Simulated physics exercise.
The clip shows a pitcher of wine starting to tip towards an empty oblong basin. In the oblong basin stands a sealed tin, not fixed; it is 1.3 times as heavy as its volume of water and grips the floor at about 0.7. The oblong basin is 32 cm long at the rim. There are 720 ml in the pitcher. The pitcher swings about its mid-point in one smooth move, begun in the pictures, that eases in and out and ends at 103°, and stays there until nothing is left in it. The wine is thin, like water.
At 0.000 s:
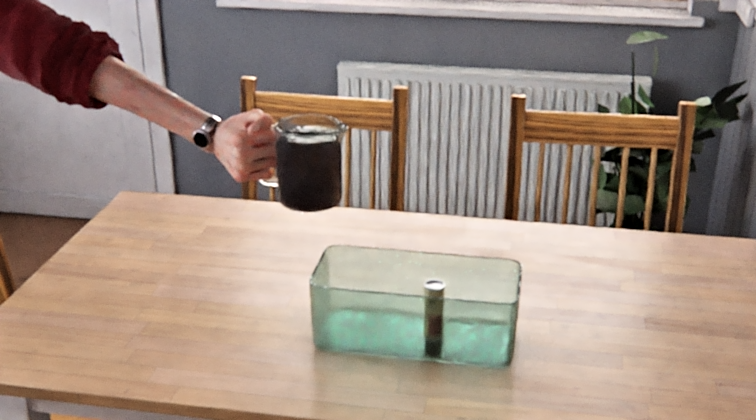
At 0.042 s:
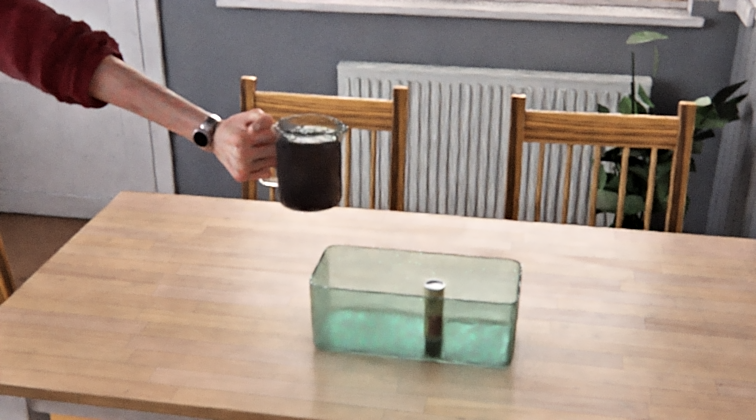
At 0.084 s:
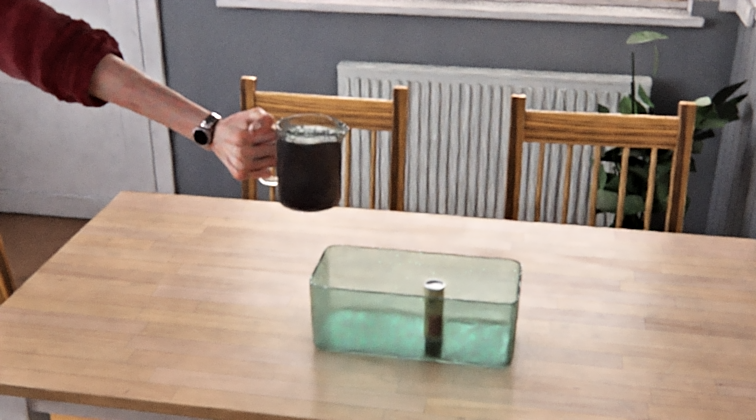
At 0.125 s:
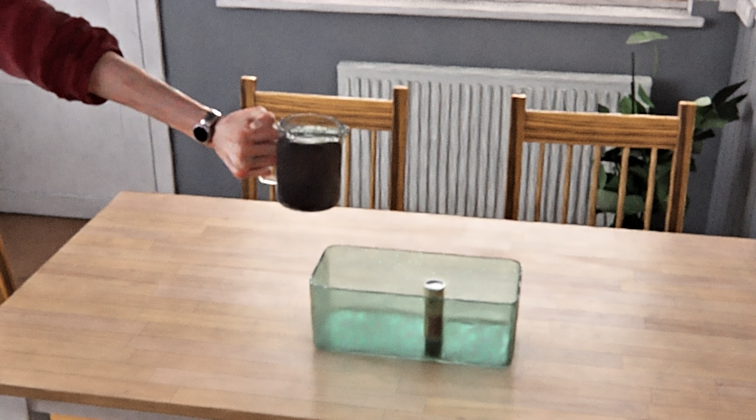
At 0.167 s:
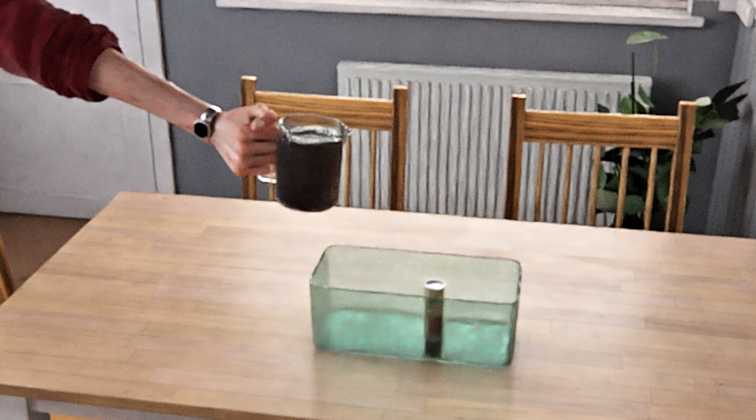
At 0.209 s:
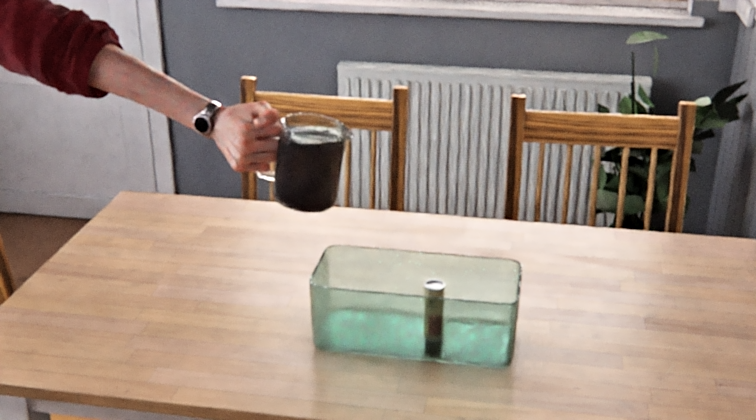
A hand holding a glass pitcher of dark liquid above a greenish oblong basin on a wooden table, tilting it slightly rightward.
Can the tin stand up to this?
The tin keeps standing.
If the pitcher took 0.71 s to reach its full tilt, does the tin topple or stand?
Then it stays up.
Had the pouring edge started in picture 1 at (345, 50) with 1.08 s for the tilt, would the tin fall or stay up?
Then it goes over.
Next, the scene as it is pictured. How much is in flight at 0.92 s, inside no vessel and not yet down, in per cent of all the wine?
Near 26 in a hundred.
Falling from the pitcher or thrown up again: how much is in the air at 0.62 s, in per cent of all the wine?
Near 12 in a hundred.
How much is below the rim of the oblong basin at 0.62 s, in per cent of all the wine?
Near 1 in a hundred.
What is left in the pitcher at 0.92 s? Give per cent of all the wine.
Some 38 per cent.
After 0.62 s the tilt is 63° and 86 per cent is still to pour; the tin stands where it began.
After 0.92 s the tilt is 98° and 38 per cent is still to pour; the tin stands where it began.
After 1.24 s the tilt is 103° and 6 per cent is still to pour; the tin stands 1 cm from where it began.
After 1.58 s the tilt is 103° and 0 per cent is still to pour; the tin stands 1 cm from where it began.
In the end the tin stands 1 cm from where it began.
